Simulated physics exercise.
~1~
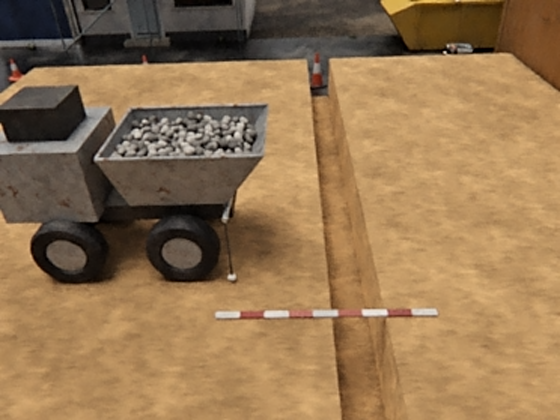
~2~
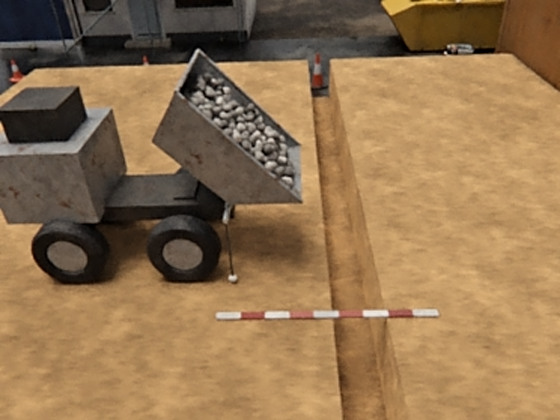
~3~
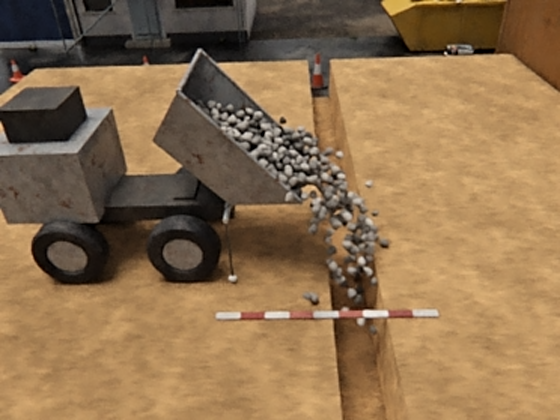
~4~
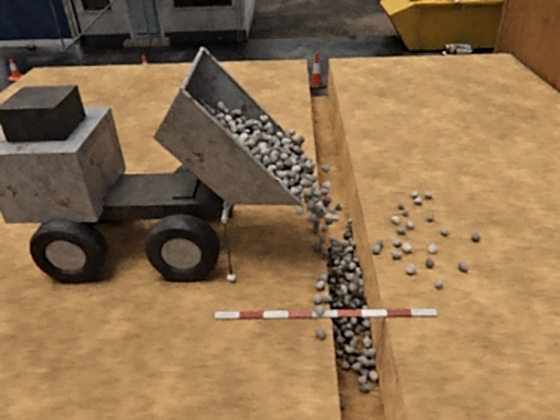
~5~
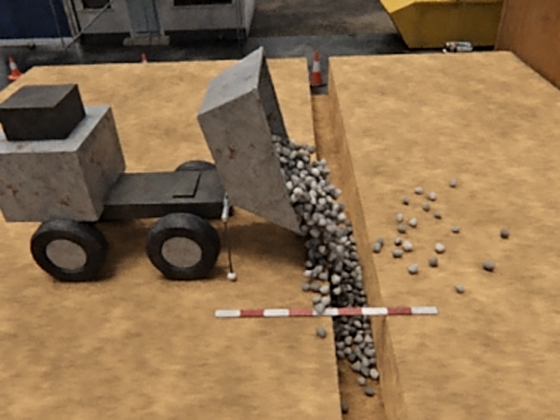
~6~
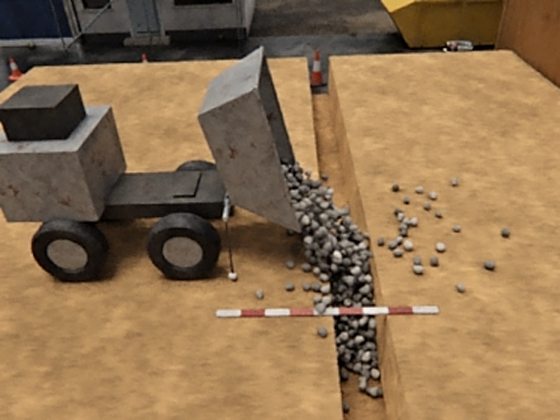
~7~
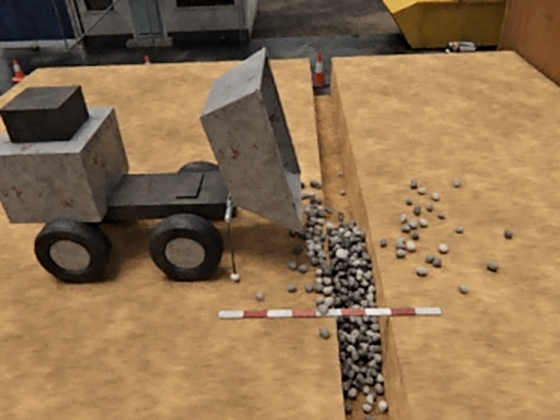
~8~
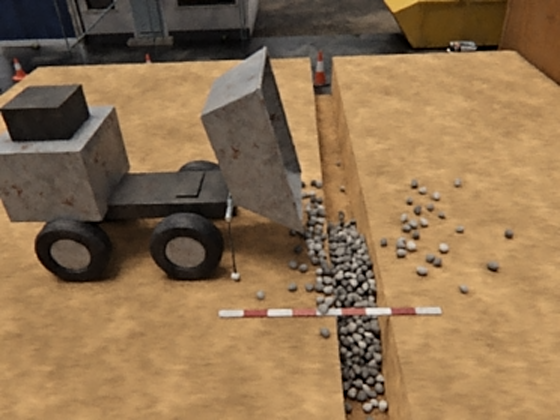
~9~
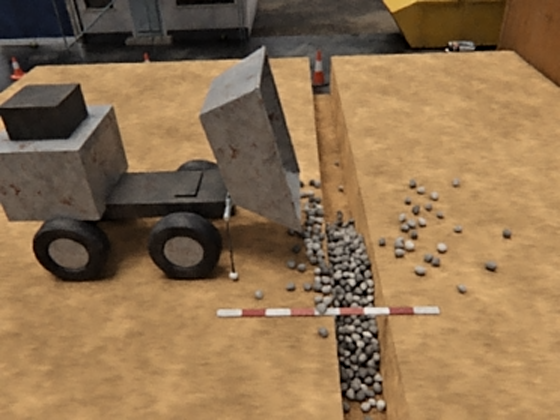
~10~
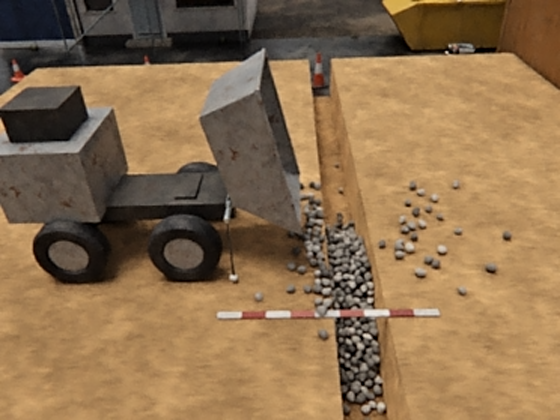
A small grey dumper with black wheels stands left of a narrow trench in a sandy yard, seen from above, with a yellow skip behind and a red-and-white staff lying across the trench. Its body, full of rounded grey stones, tips up toward the right. The stones slide over the lip and pour into the trench, while a few scatter onto the far side. The body pauses, then tips steeper, and the remaining stones run out. It stays raised and empty, with most stones heaped in the trench and some lying on either side.
